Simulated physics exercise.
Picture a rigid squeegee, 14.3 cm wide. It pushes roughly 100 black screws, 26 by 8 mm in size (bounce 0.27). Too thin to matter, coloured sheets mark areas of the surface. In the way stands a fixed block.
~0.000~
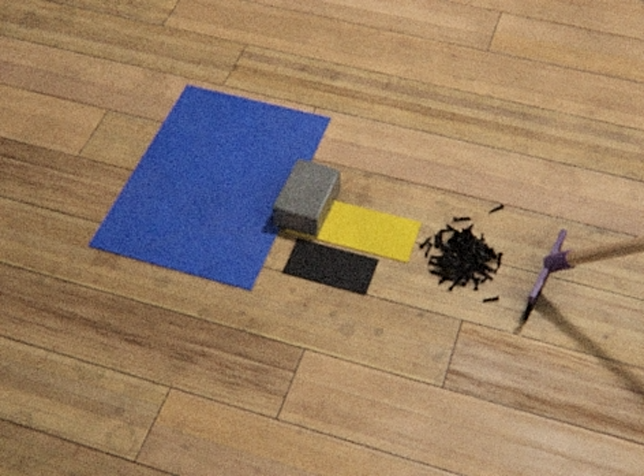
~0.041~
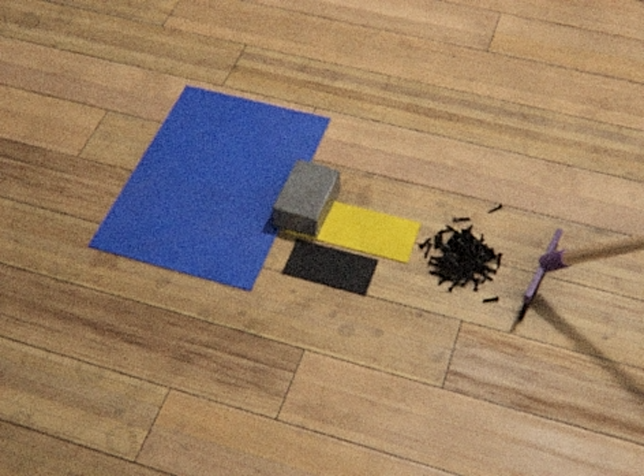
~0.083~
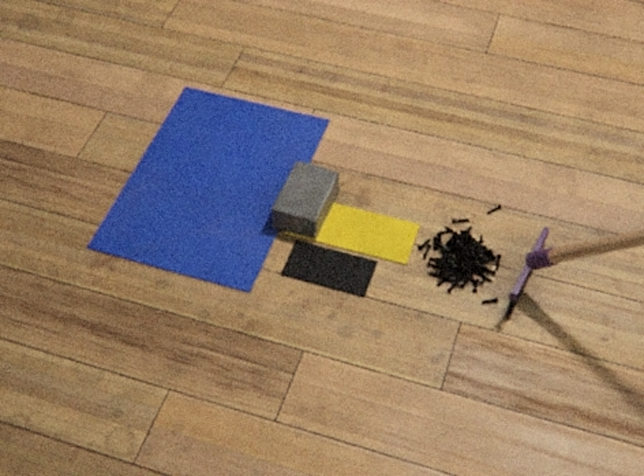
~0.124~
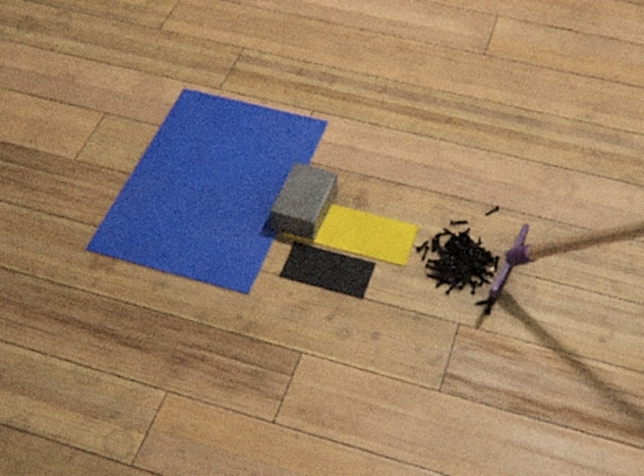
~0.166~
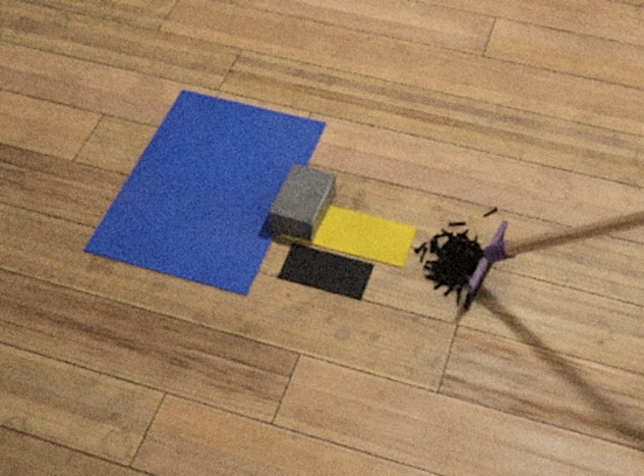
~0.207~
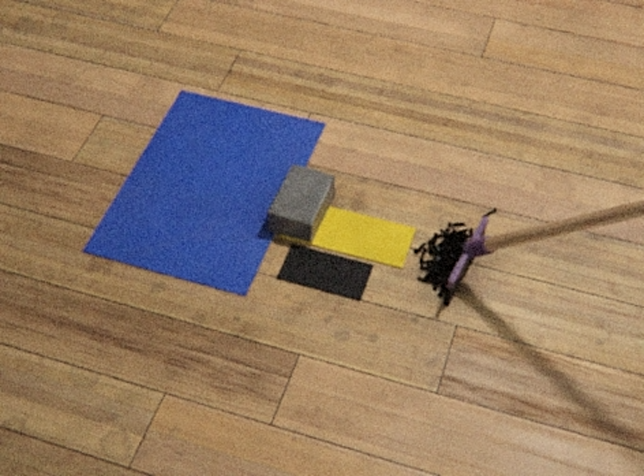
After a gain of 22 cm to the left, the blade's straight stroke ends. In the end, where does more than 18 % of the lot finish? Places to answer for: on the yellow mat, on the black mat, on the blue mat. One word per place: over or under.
Yellow mat: Over, black mat: Under, blue mat: Under.
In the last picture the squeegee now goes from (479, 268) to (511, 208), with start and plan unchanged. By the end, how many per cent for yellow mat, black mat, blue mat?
Yellow mat 25, black mat 0, blue mat 0.
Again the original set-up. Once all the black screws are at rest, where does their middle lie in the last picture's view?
Check roughly (368, 231) and you'll find the middle.
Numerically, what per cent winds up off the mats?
Close to 35 in a hundred.
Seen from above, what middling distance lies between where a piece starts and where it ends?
That works out to roughly 16 centimetres.
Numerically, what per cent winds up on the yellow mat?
55 per cent.
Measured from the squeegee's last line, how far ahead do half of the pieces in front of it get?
Roughly 7 cm.
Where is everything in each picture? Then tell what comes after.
Squeegee from (532, 299) to (563, 236); moved 0.0 cm; pieces shifted so far, 0; middle of the spill at (465, 254); black mat at (331, 267); yellow mat at (353, 227); blue mat at (216, 179); block at (307, 188), in the first picture.
Squeegee from (527, 299) to (558, 235); moved 0.6 cm; pieces shifted so far, 0; middle of the spill at (465, 255), in the second picture.
Squeegee from (514, 297) to (545, 234); moved 2.5 cm; pieces shifted so far, 0; middle of the spill at (464, 256), in the third picture.
Squeegee from (493, 293) to (525, 231); moved 5.4 cm; pieces shifted so far, 1; middle of the spill at (462, 258), in the fourth picture.
Squeegee from (471, 289) to (504, 227); moved 8.5 cm; pieces shifted so far, 29; middle of the spill at (457, 250), in the fifth picture.
Squeegee from (451, 284) to (485, 223); moved 11.5 cm; pieces shifted so far, 86; middle of the spill at (449, 250); black mat at (325, 272); yellow mat at (348, 233); blue mat at (211, 184); block at (302, 193). Its speed is about 0.73 m/s, in the sixth picture.
Then, at 0.35 s, squeegee 21 cm from its start, spill 14 cm wide; yellow mat 60 %, off the mats 35 %.
Then, at 0.48 s, squeegee 22 cm from its start, spill 14 cm wide; black mat 10 %, yellow mat 60 %, off the mats 35 %.
After 0.60 s, squeegee 22 cm from its start, spill 15 cm wide; black mat 10 %, yellow mat 60 %, off the mats 35 %.
In the end, at 1.2 s, black mat 10 %, yellow mat 55 %, blue mat 0 %, off the mats 35 %.
